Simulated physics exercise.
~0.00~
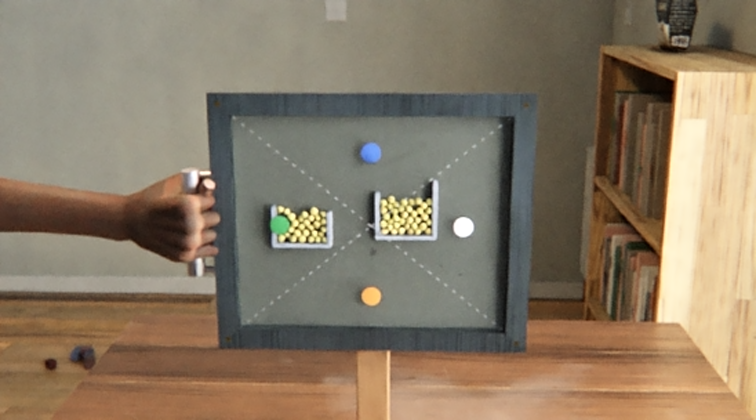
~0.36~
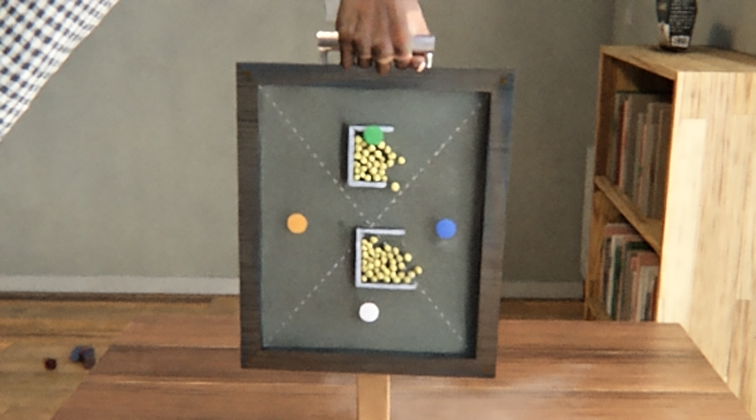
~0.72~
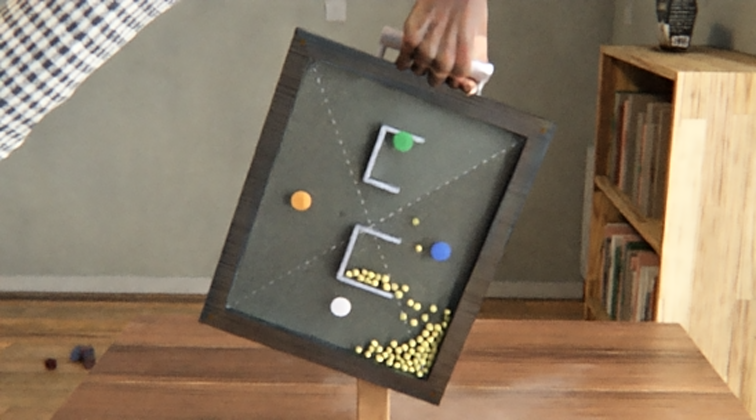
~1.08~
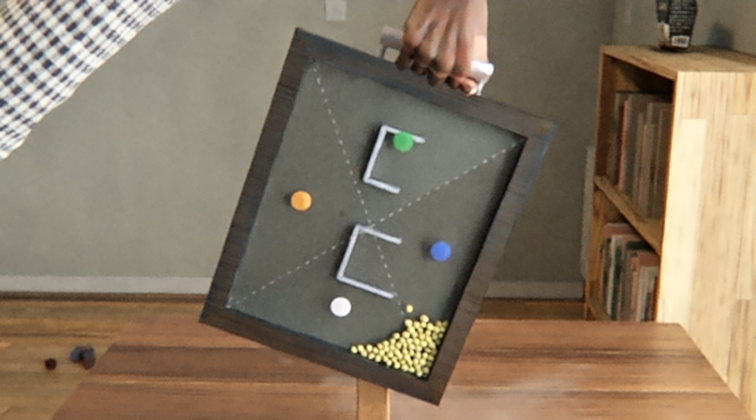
A hand turned an upright framed box clockwise past a quarter turn, and the yellowish beans spilled from two small open trays inside, first one and then the other, until they all lay heaped in the bottom corner between the blue and white stickers.
